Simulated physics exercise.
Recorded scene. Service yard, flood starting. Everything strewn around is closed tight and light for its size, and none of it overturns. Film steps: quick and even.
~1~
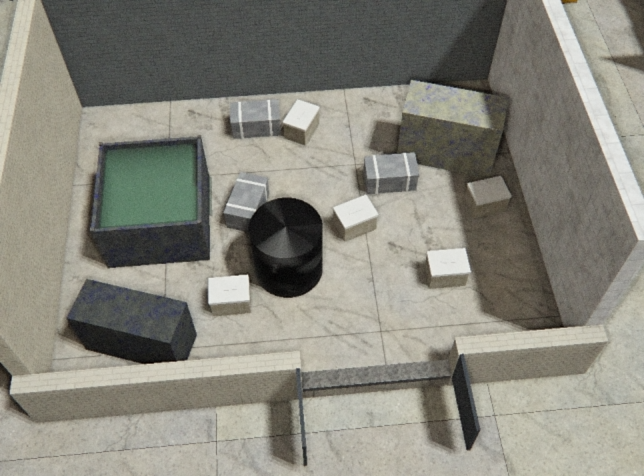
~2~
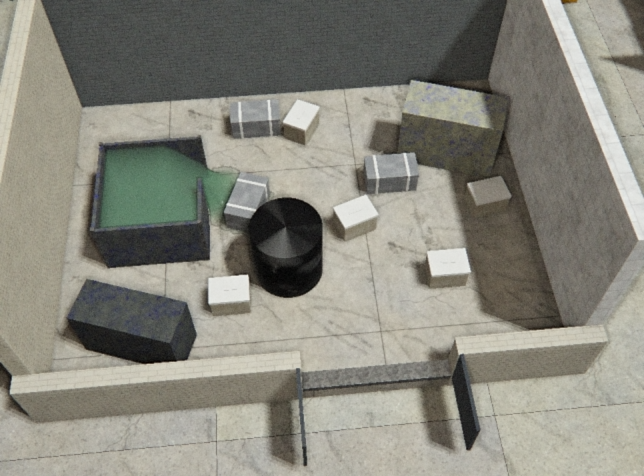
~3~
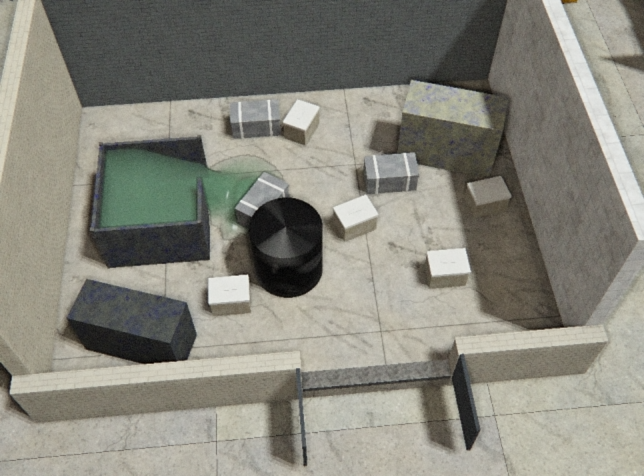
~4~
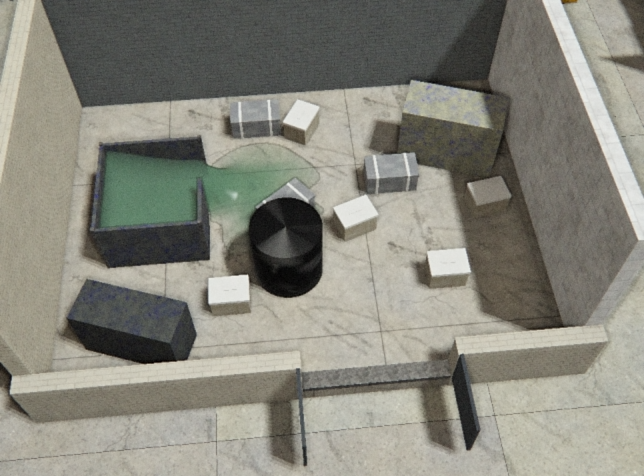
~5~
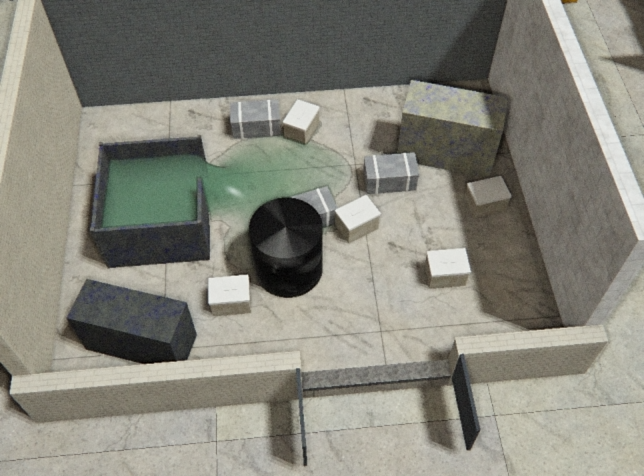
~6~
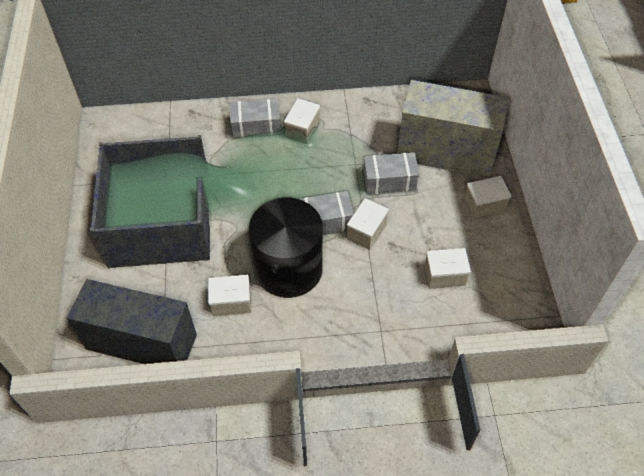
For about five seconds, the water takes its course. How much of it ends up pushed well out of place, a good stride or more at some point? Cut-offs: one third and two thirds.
The result is a share of two thirds and over.
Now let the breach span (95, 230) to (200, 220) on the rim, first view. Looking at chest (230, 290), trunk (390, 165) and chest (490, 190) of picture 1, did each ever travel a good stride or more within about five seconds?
Got that far, never got that far, got that far.
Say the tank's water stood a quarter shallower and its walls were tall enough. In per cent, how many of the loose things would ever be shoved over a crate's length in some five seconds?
60 % or so.
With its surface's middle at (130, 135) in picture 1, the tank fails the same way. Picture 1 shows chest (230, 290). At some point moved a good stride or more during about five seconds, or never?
As for that object: Didn't get there.
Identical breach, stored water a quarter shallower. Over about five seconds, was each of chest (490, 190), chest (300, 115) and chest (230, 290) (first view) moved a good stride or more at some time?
Taking each in turn, the answer is did it, did it, came up short.
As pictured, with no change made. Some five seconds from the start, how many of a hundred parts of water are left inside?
Roughly 98 per cent.
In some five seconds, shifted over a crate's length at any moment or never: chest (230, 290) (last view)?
Verdict: No.
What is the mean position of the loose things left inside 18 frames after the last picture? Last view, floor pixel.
In the last view, somewhere about (431, 240).
A moment on, 3 of 8 are well off their spots; 0 afloat.
Next, 5 of 8 are well off their spots; 4 afloat.
Later, 6 of 8 are well off their spots; 4 afloat.
In the end, 7 of 8 are well off their spots, and 7 have been at some point; 6 afloat.
